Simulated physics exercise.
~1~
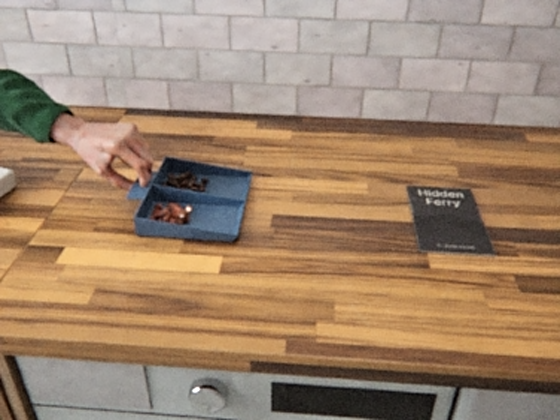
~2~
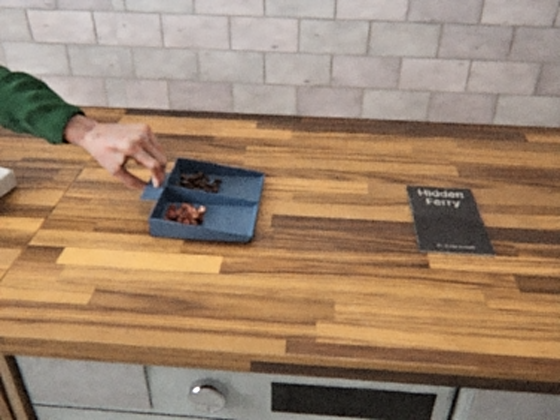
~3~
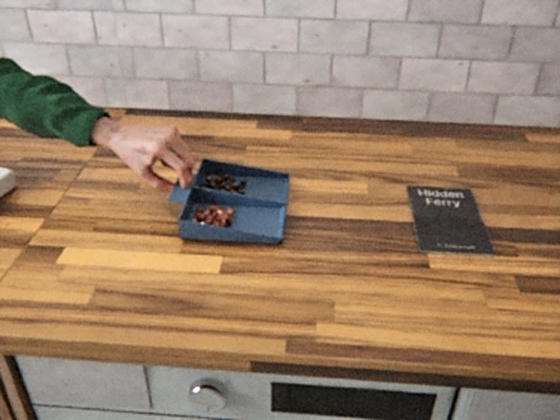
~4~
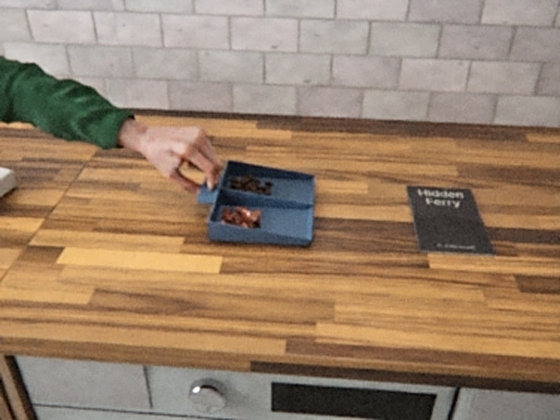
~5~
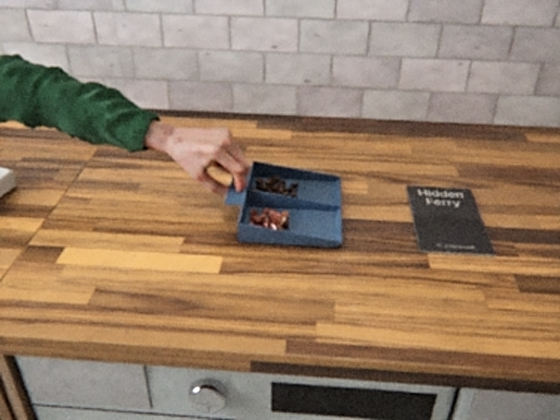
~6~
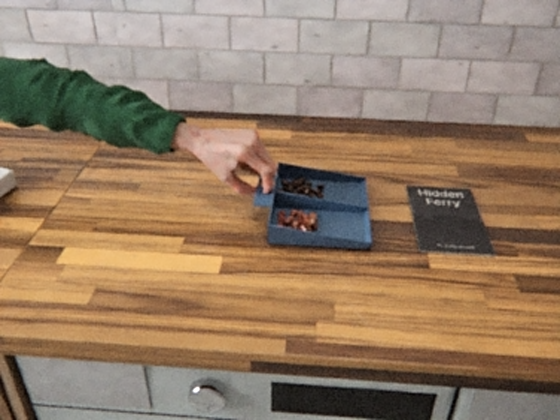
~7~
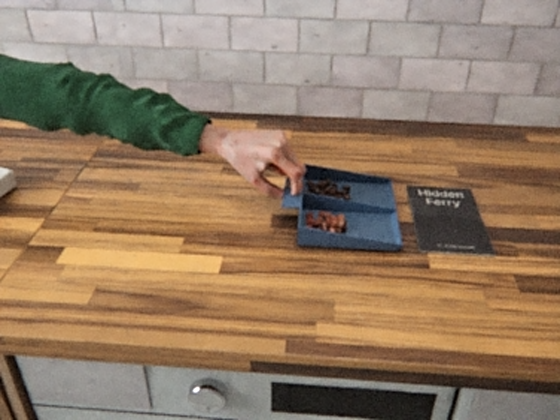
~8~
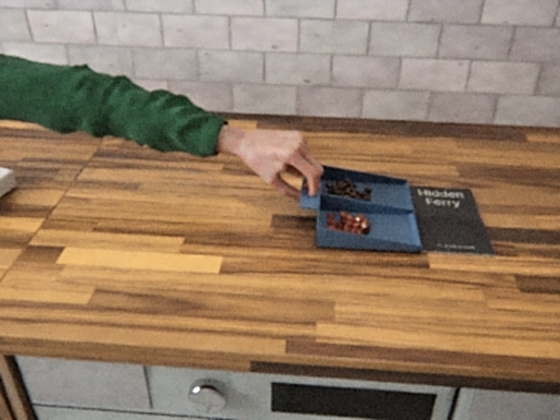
A blue two-part tray holding small loose pieces, reddish ones in the nearer section and dark brown ones in the farther section, sits toward the left of a striped wooden counter. A hand in a green sleeve grips the tab on its left side and begins pushing it to the right. The tray slides steadily across the wood, the arm stretching farther in from the left behind it. Ahead lies a thin black book titled Hidden Ferry, which stays still. The tray closes the gap and ends up at the book's left edge, with both piles still inside and the hand at the tab.
